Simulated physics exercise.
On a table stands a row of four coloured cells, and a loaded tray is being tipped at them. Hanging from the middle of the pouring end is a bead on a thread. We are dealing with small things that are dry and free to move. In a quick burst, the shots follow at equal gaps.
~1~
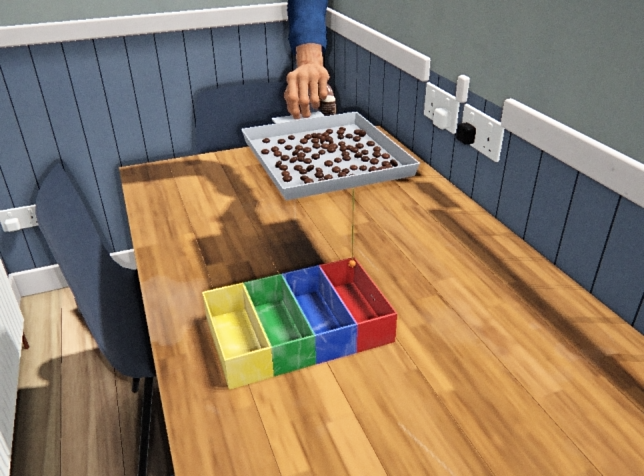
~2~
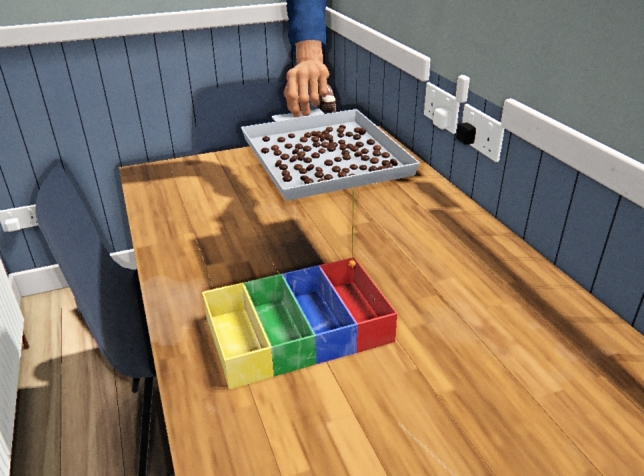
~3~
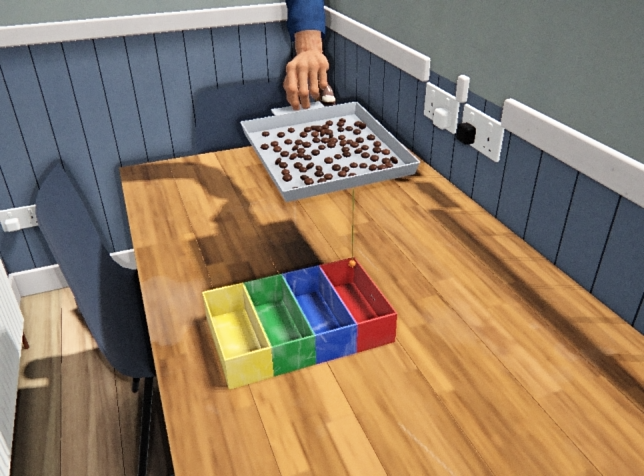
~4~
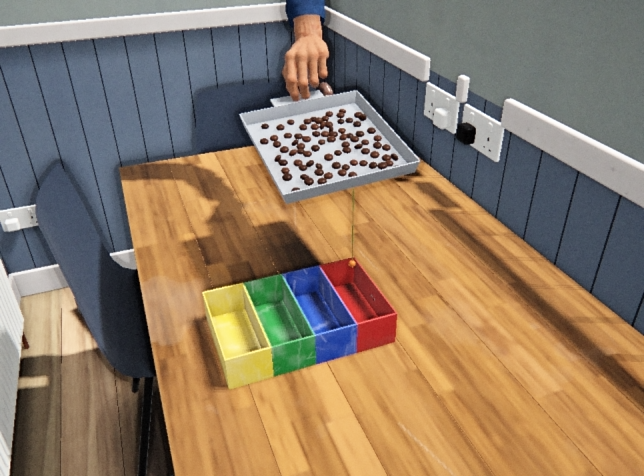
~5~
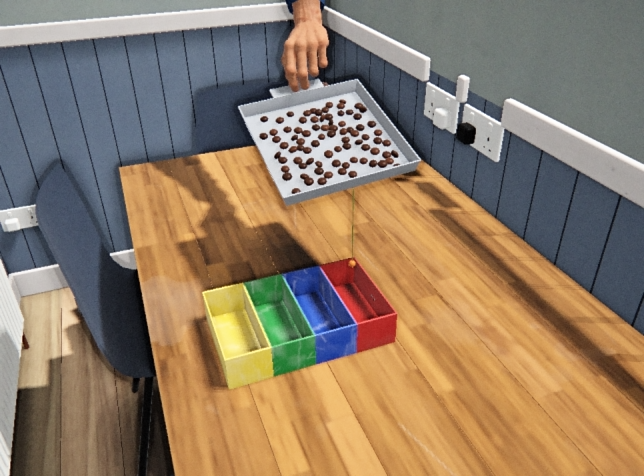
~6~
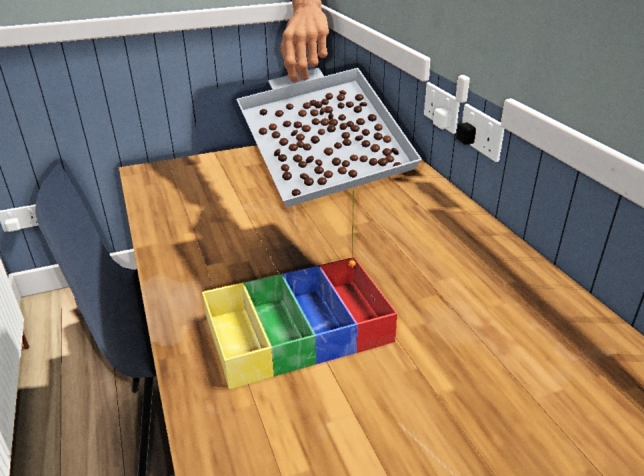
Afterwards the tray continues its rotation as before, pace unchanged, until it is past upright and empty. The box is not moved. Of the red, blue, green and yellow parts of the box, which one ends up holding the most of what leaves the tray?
The blue part holds the most.
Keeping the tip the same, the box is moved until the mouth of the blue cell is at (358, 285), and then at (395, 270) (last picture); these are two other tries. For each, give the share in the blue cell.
Trial 1 near 10 percent, trial 2 near 0 percent.
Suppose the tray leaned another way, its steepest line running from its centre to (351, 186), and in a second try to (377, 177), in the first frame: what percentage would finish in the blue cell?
Case one 20 %; case two 0 %.
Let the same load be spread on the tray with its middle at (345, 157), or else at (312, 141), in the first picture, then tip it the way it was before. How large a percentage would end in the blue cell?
It would be 60 in a hundred, and then 60 in a hundred.
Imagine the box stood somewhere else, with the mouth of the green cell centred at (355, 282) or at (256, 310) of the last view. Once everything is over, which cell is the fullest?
That yellow cell first, the cell in blue second.
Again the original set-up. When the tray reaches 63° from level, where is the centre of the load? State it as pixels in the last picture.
The load is centred about (325, 174).
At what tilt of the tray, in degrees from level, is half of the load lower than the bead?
Angle: Approx. 110 degrees.
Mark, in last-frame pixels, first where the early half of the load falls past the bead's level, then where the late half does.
First around (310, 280), afterwards around (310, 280).
Soon after the last picture, tray tipped steeply; all on the tray.
A little later, tray tipped right over; about two thirds on the tray; a small part in the blue cell; a stray few in the green cell; a stray few in the red cell; about a quarter falling or outside the box.
Later still, tray tipped past a quarter turn; most in the blue cell; a small part in the green cell; a small part in the red cell; a stray few falling or outside the box.
At rest, tray tipped past a quarter turn; most in the blue cell; a small part in the green cell; a small part in the red cell; none in the yellow cell; a stray few outside the box.
